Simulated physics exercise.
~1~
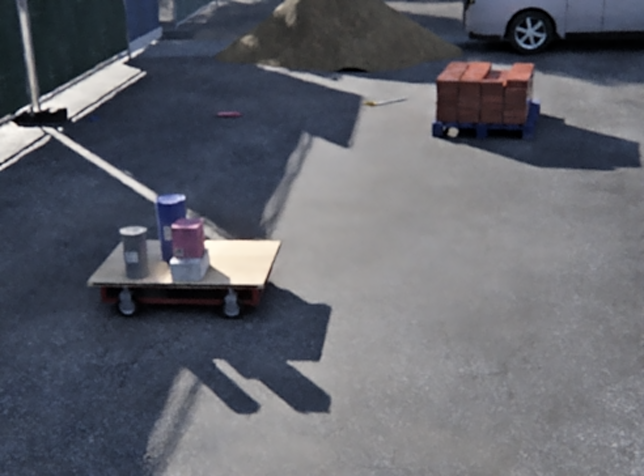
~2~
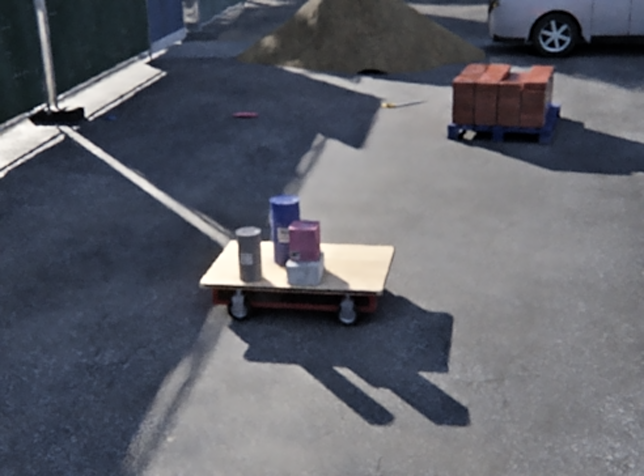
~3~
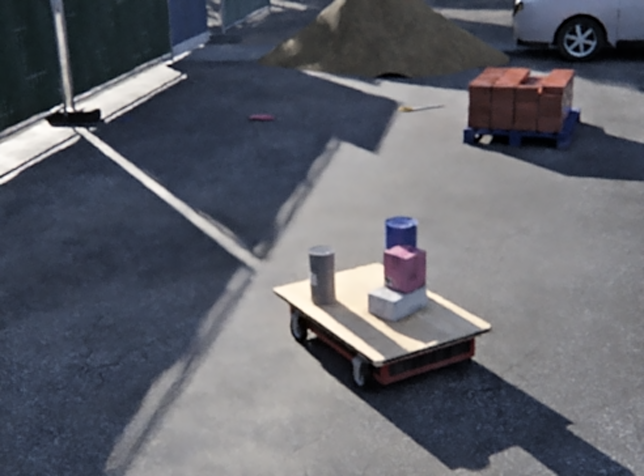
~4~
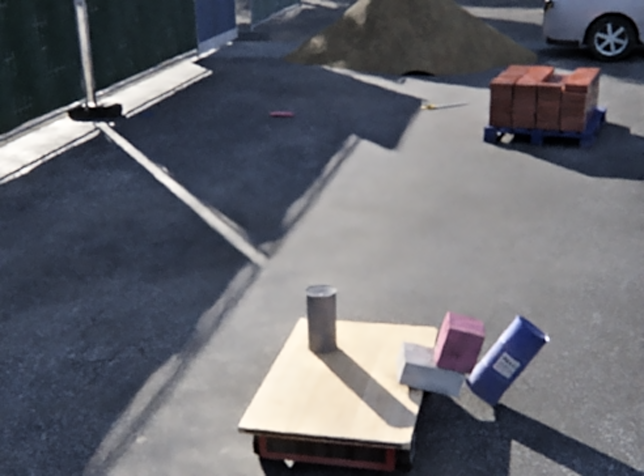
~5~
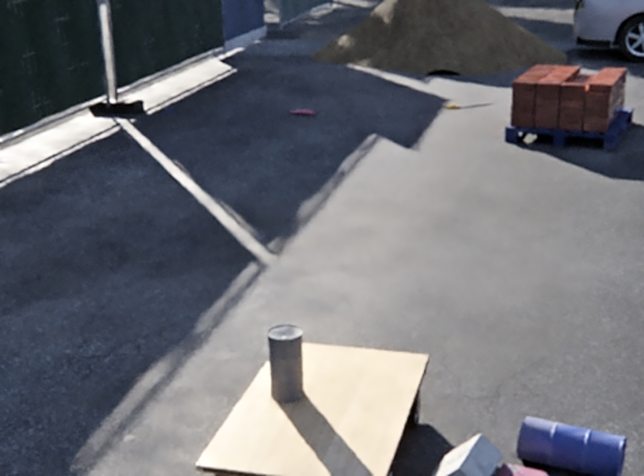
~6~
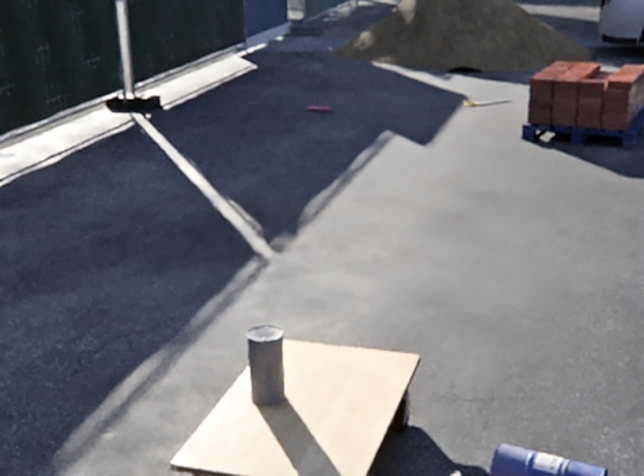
A low wheeled cart with a pale wooden deck rolls rightward across sunlit asphalt, seen from above, with a dark fence at left and a sand pile, stacked red bricks and a parked vehicle behind. It carries a grey canister at left and a blue canister, pink box and white parcel grouped at right. The cart swings round toward the viewer, and the blue canister, pink box and white parcel tip and drop off its right side. They land on the ground, the blue canister lying on its side, while the grey canister stays upright on the deck.
